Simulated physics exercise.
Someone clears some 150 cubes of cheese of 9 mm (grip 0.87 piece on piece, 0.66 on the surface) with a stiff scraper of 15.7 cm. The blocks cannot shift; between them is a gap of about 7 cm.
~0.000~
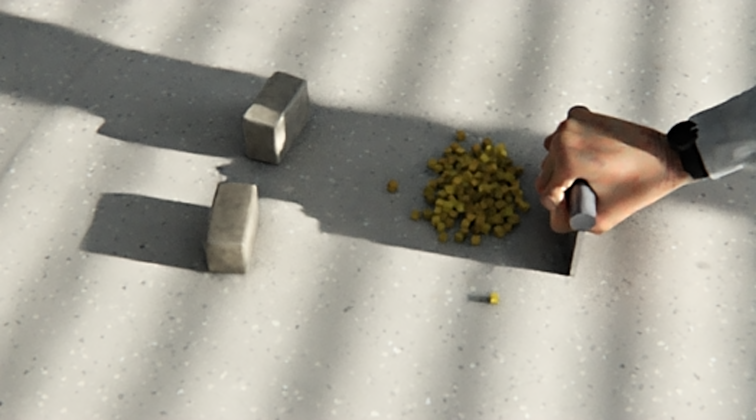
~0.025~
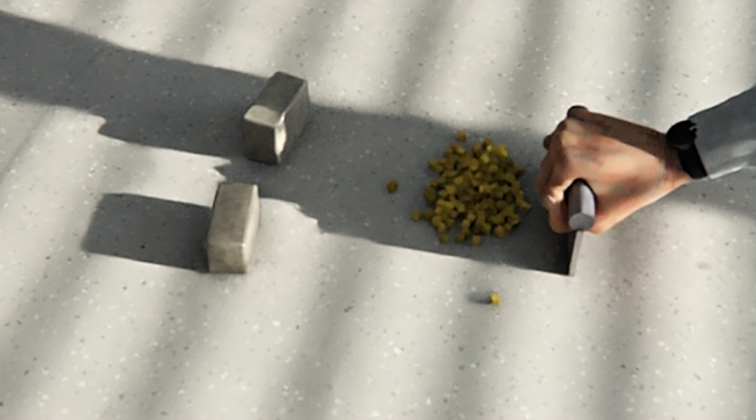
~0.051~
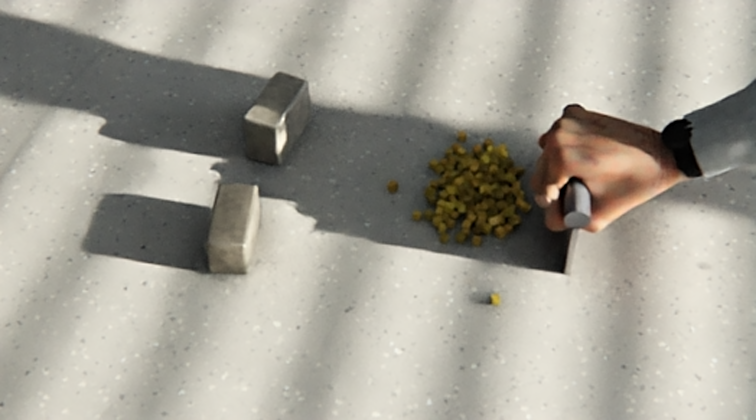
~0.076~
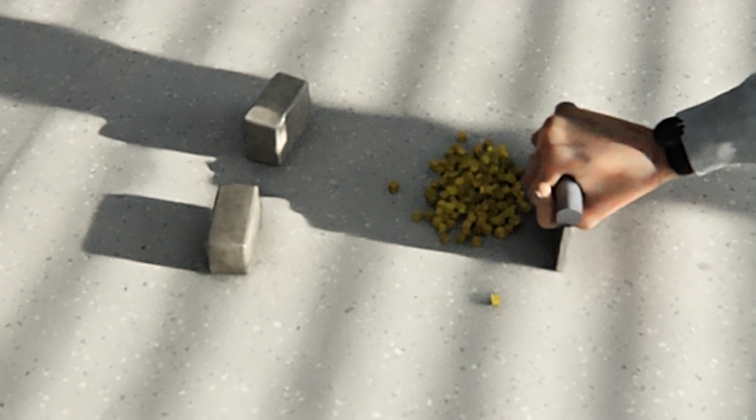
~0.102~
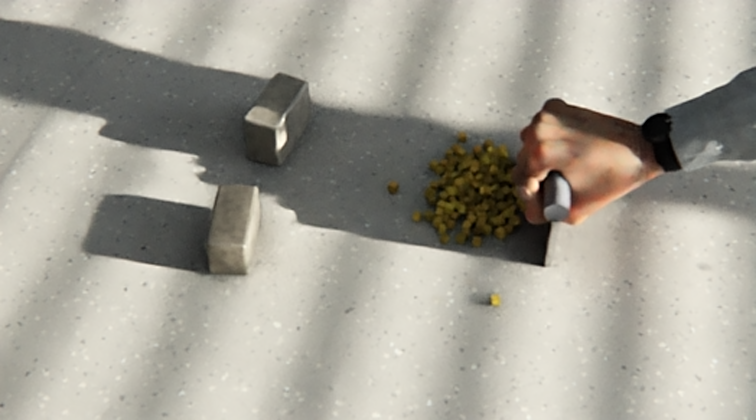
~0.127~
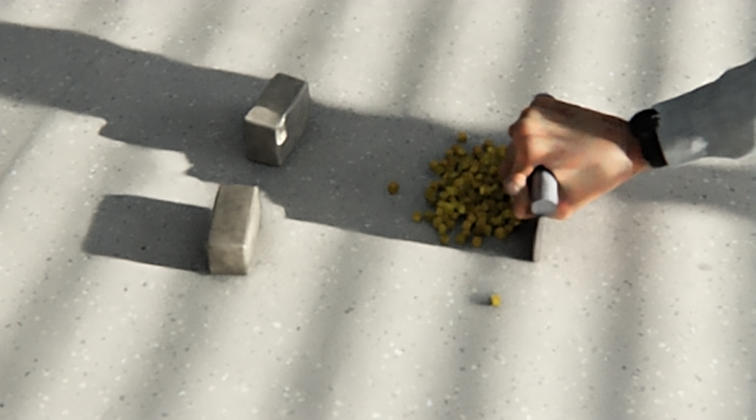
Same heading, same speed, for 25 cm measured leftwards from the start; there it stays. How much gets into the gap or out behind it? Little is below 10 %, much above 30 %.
Through: Little.
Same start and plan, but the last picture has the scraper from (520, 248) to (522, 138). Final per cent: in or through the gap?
Through 10.
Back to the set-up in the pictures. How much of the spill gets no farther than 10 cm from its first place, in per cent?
About 20 per cent.
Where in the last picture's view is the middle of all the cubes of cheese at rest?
Near (319, 153).
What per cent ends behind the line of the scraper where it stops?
Roughly 20 per cent.
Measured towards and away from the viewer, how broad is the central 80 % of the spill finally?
Roughly 18 cm.
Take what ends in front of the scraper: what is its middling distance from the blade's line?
Roughly 3 cm.
Then, at 0.36 s, scraper 16 cm from its start, spill 16 cm wide; round the far block 10 %, held up before the blocks 90 %.
Then, at 0.60 s, scraper 27 cm from its start, spill 20 cm wide; round the far block 25 %, held up before the blocks 75 %.
Then, at 0.80 s, scraper 27 cm from its start, spill 20 cm wide; round the far block 25 %, held up before the blocks 75 %.
At rest (1.4 s), in or through the gap 0 %, round the near block 0 %, round the far block 25 %, held up before the blocks 75 %.
